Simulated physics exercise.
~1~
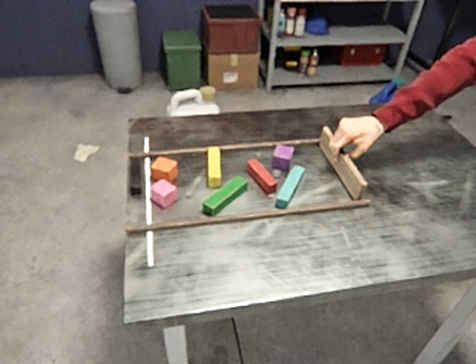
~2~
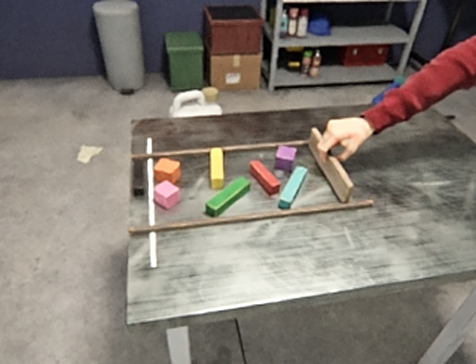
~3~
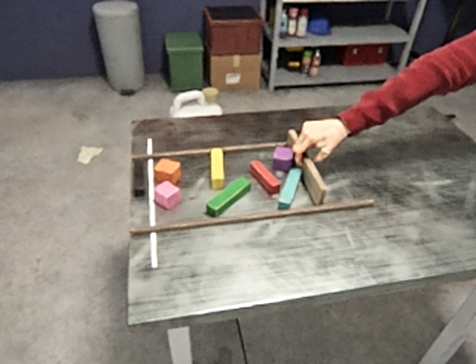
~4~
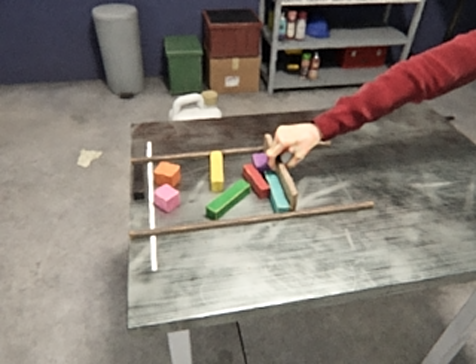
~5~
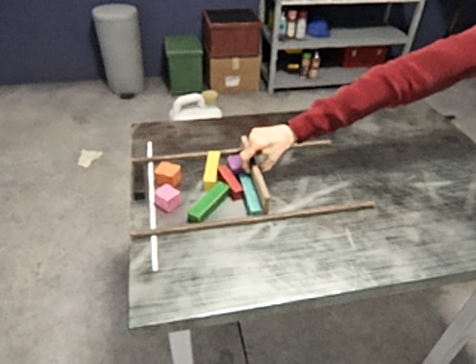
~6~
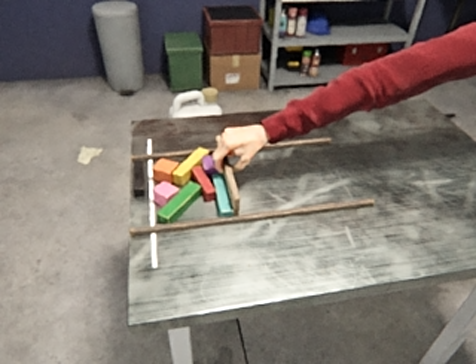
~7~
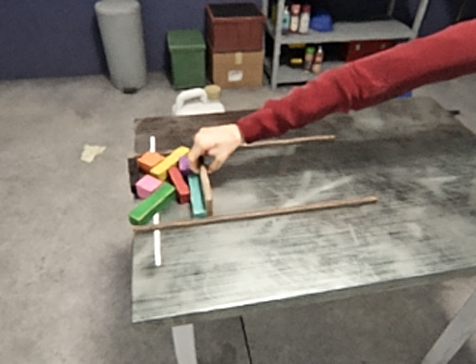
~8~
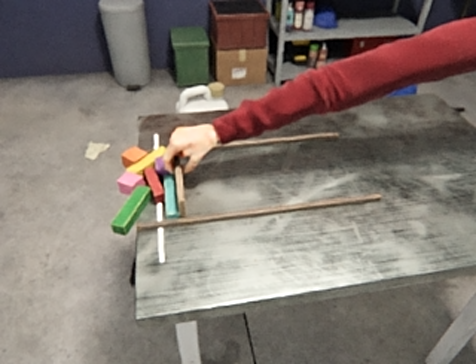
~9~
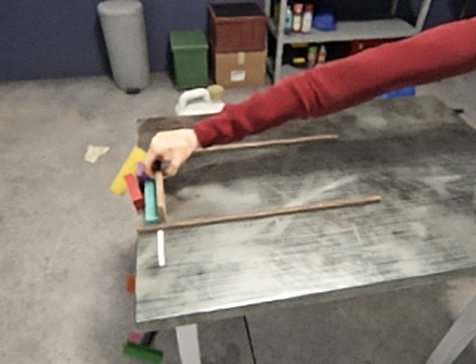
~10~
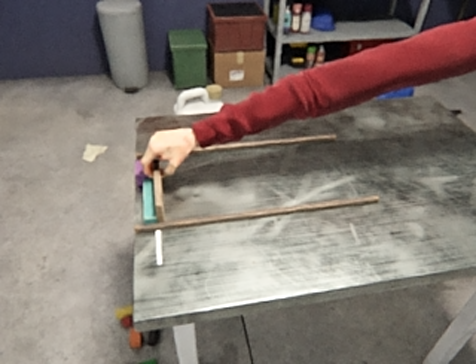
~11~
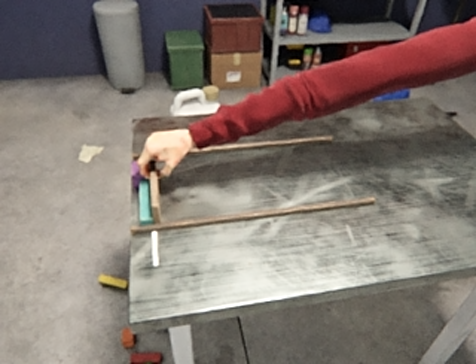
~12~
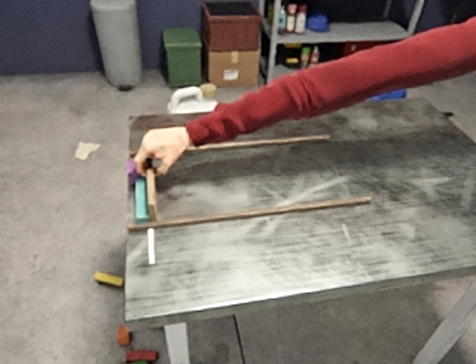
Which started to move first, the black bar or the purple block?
The purple block started to move first, as the board swept left across the table. The black bar near the left edge only moved later, when the bunched-up blocks were pushed to the edge.
